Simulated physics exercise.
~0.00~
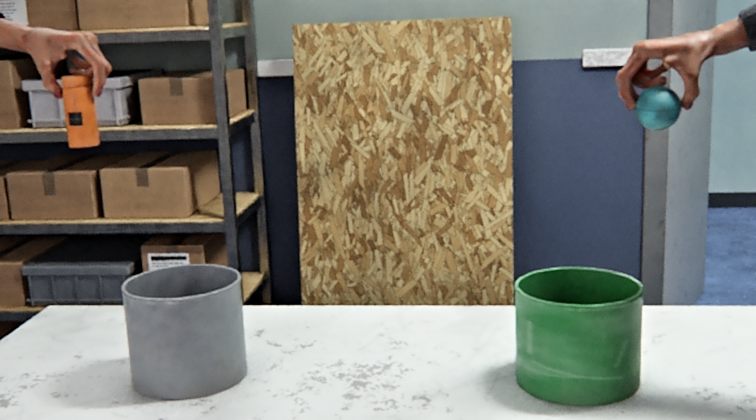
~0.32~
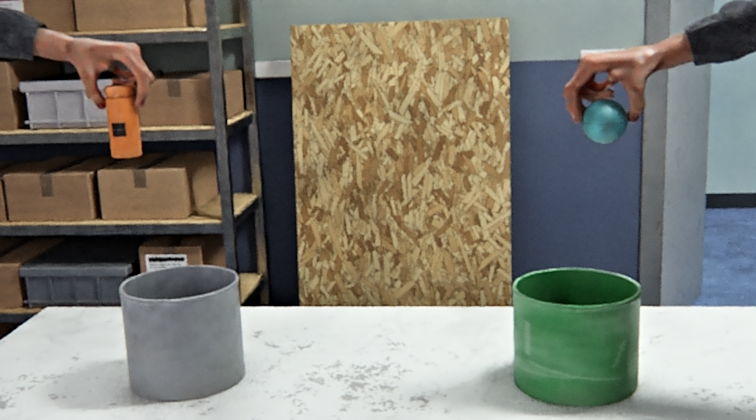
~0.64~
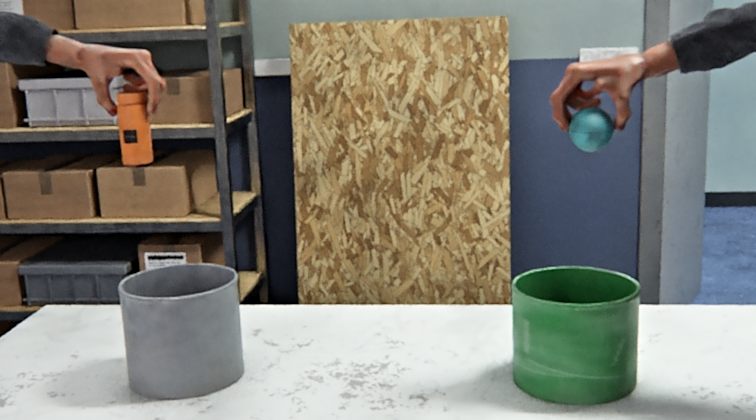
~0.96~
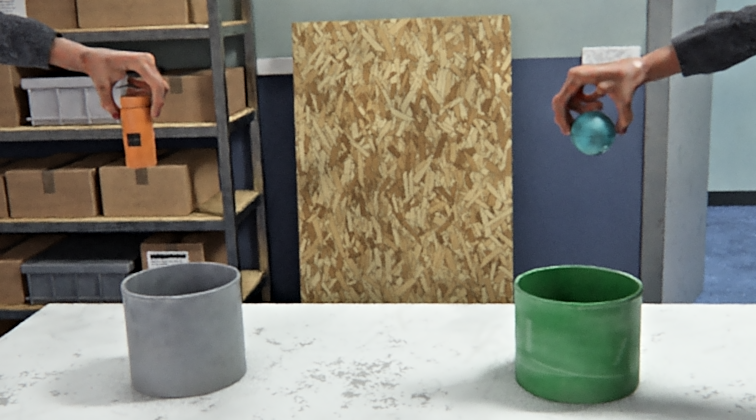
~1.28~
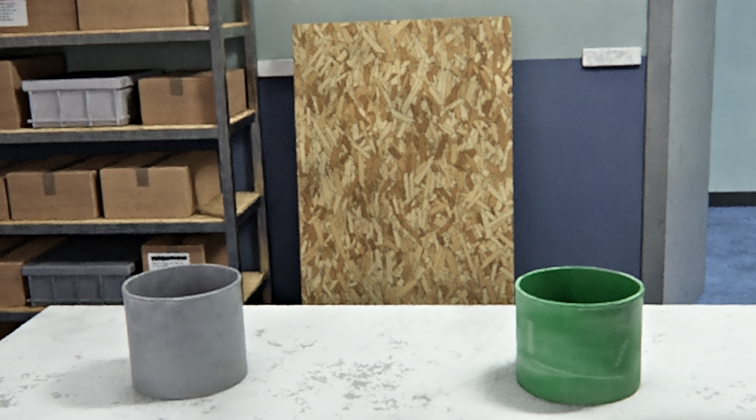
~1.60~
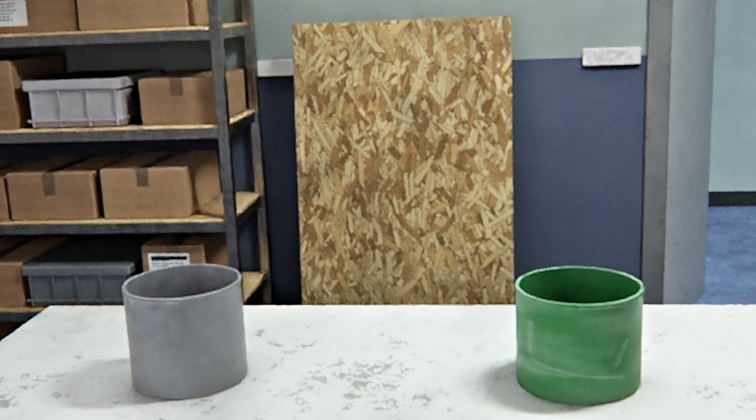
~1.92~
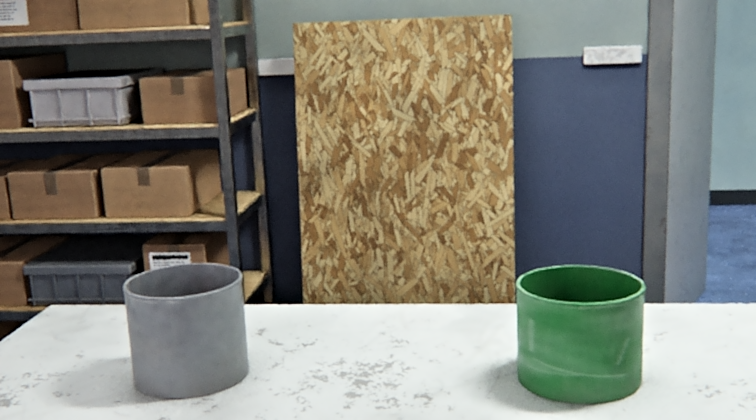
Two hands holding an orange shaker and a turquoise ball above gray and green bins, then both gone, leaving the bins standing.
